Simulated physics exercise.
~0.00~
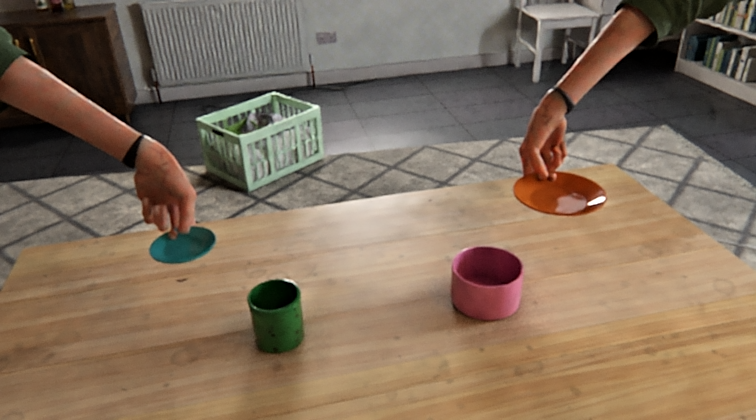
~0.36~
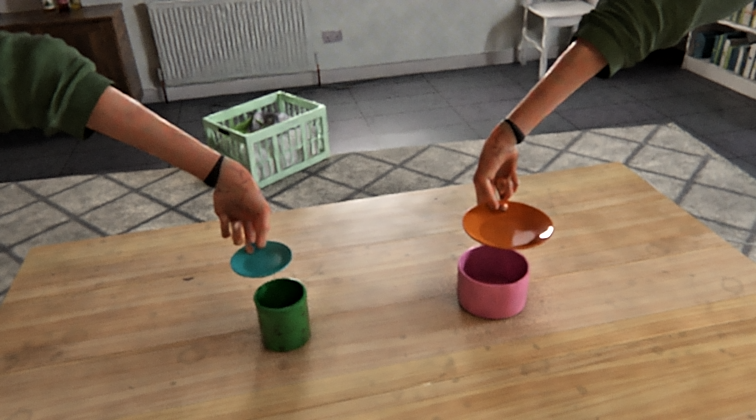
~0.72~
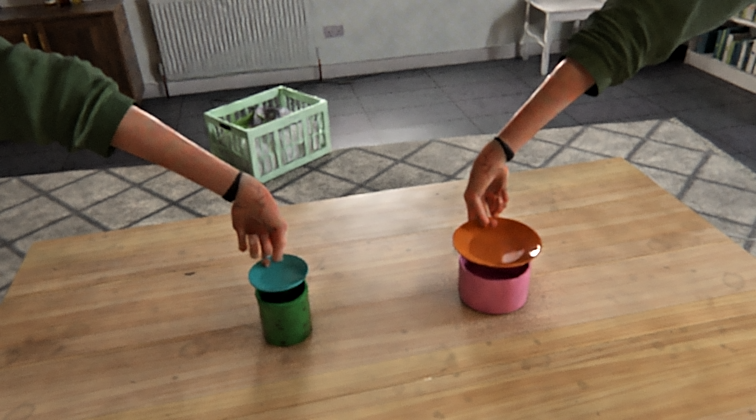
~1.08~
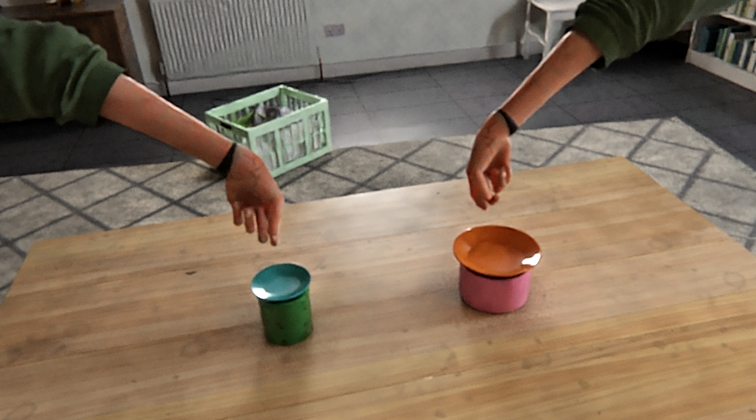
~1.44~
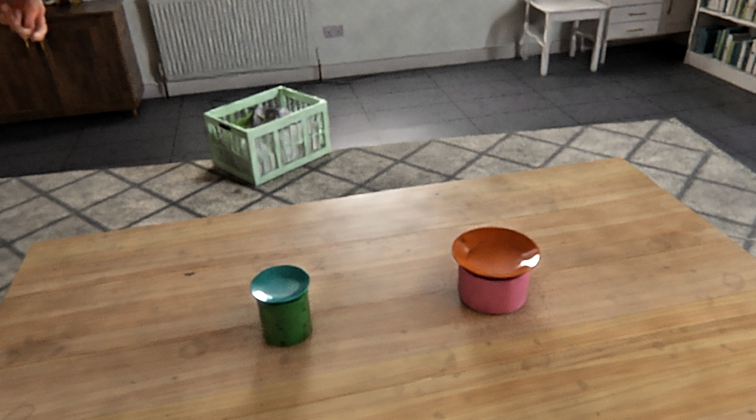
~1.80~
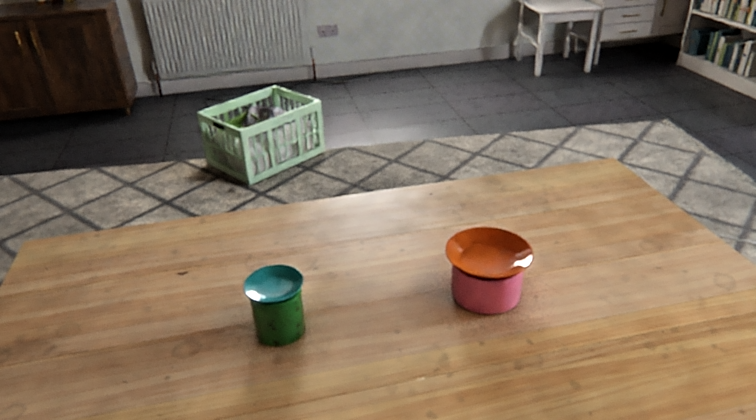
Turquoise saucer and orange plate lowered by two hands onto green and pink pots, staying on top as the hands withdraw.
